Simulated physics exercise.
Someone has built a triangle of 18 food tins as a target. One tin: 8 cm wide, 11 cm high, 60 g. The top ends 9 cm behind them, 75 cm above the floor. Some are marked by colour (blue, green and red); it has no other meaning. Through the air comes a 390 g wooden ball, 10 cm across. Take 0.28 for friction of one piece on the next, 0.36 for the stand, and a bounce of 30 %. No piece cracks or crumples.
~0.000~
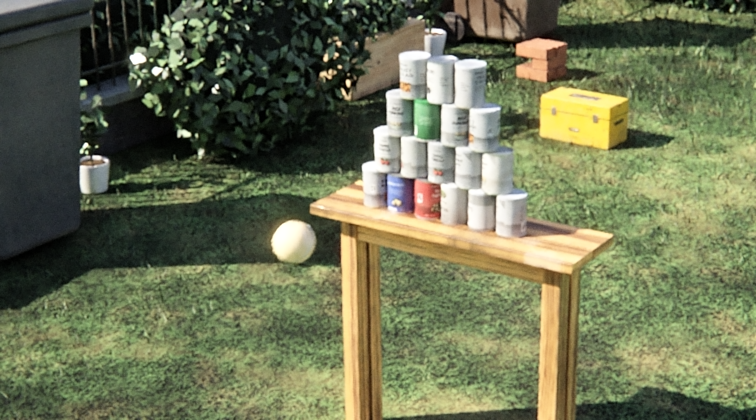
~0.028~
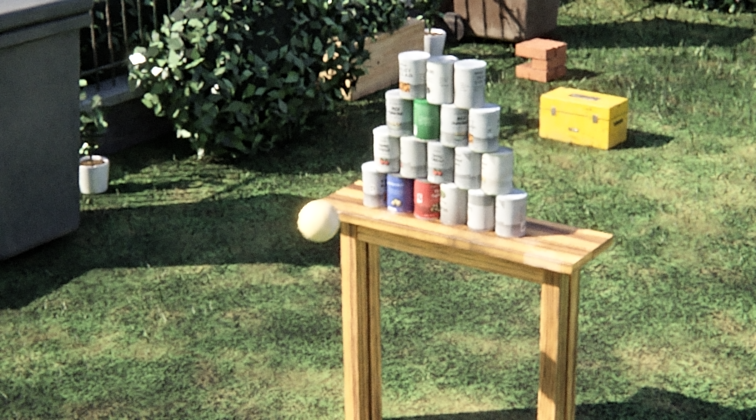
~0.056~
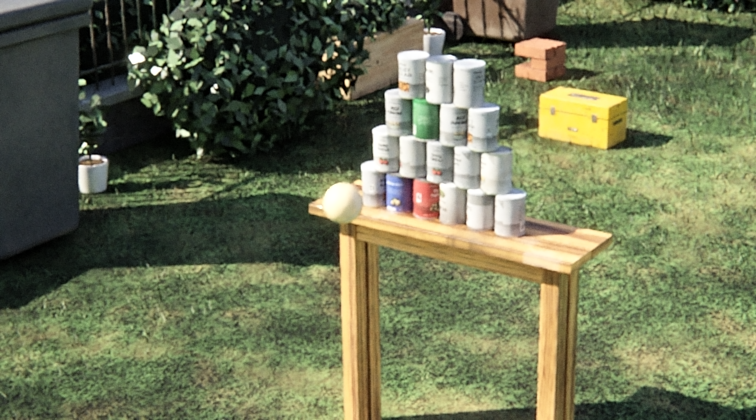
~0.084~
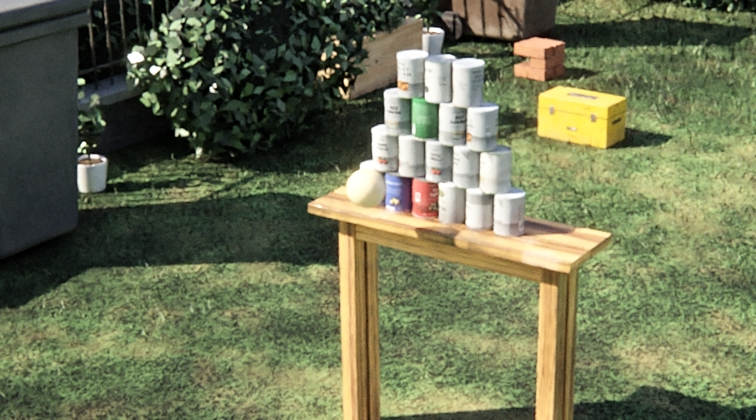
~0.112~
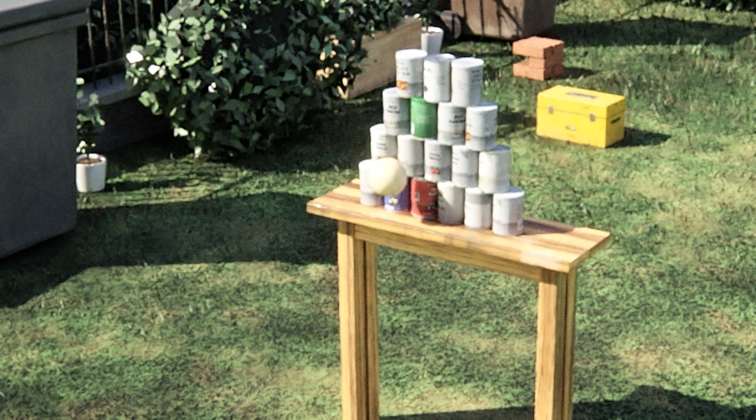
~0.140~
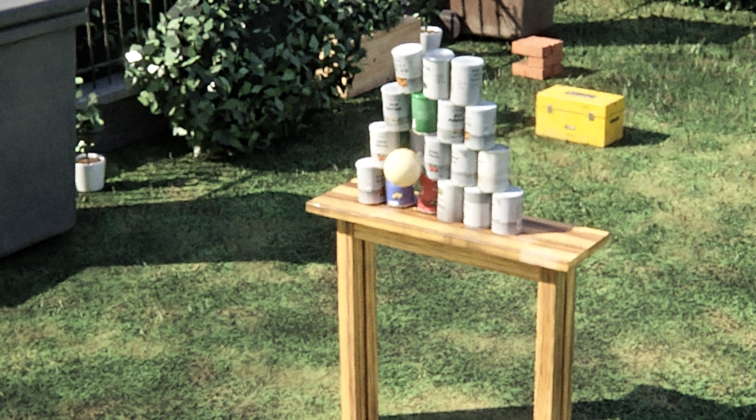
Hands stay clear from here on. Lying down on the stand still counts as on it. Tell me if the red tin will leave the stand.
The red tin falls off.
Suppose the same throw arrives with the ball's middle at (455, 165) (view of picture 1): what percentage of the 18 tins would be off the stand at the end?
Then 30 per cent.
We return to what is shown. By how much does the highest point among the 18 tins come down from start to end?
About 0 cm.
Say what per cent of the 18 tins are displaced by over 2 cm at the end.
60 per cent.
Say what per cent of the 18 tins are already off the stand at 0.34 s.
10 per cent by then.
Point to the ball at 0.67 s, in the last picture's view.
Around (535, 307).
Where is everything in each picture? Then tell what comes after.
In the first frame (places mark the middle of the side facing us; the camera pans a little), ball (294, 242) 48 cm from contact, 3.9 m/s; red tin (419, 198); green tin (434, 121); blue tin (393, 193); nothing disturbed.
The second frame shows ball (320, 221) 37 cm from contact, 3.9 m/s; red tin (418, 198).
The third frame shows ball (344, 203) 26 cm from contact, 3.8 m/s; red tin (418, 198).
The fourth frame shows ball (366, 188) 16 cm from contact, 3.8 m/s; red tin (417, 197).
The fifth frame shows ball (388, 177) 49 mm from contact, 3.8 m/s; red tin (415, 197).
The sixth frame shows ball (403, 168) after contact, 1.9 m/s; red tin (421, 191) shifted 30 mm; green tin (431, 116) leaning 8°; steepest lean 9°, the tin at (419, 71); 8 disturbed, none off the stand.
After 0.34 s, ball still moving; 2 of the 18 tins off the stand; red tin leaning 40°, 11 cm lower; green tin leaning 54°, 48 mm lower.
After 0.67 s, ball still moving; 5 of the 18 tins off the stand; red tin on its side; green tin upside down.
After 1.24 s, ball still moving; 8 of the 18 tins off the stand; red tin leaning 71°, 73 cm lower; green tin on its side.
By the end (1.6 s), ball rolling away; 8 of the 18 tins off the stand; red tin on its side; green tin on its side; blue tin on its side. As the last picture would show them, middles, red tin near (582, 183), green tin near (356, 362).
